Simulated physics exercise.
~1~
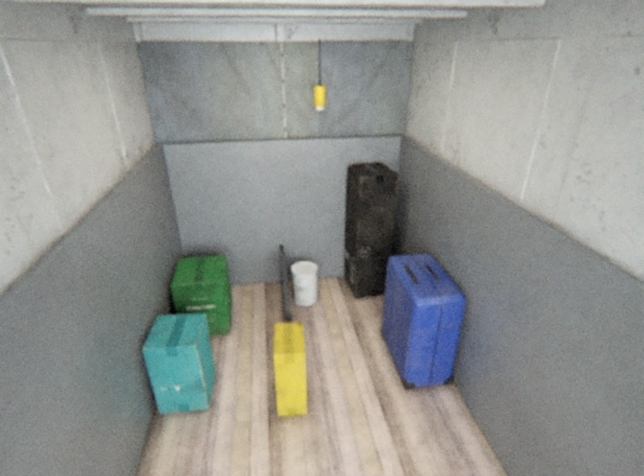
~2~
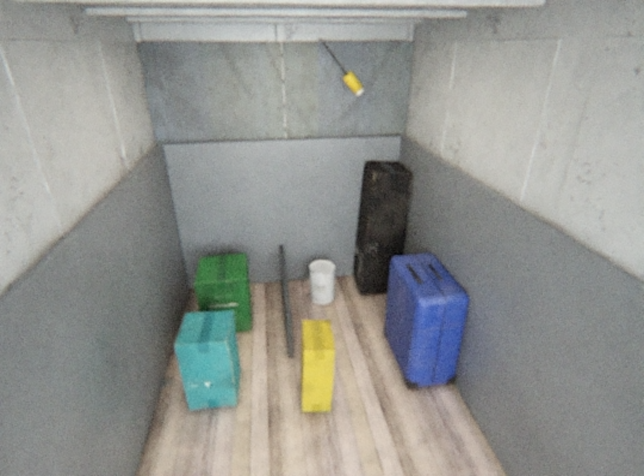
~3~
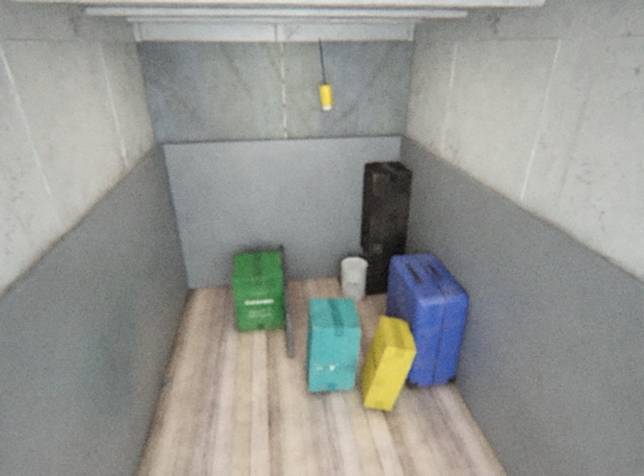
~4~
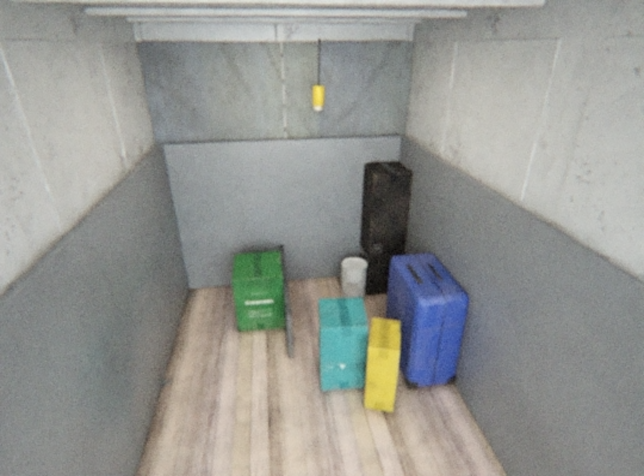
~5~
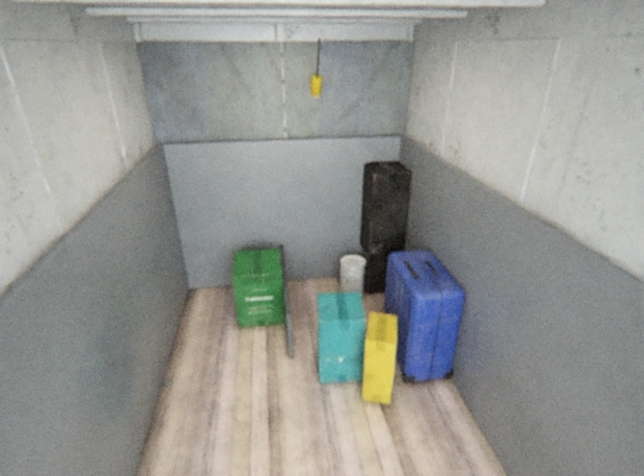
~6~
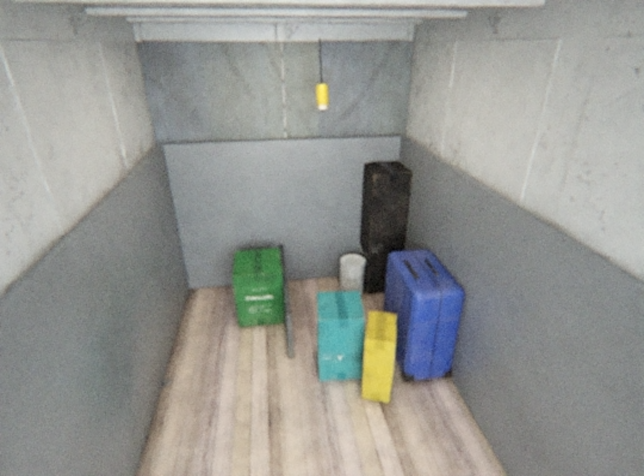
Boxes and a canister slide right across the van floor, and the yellow box tilts, then settles upright.
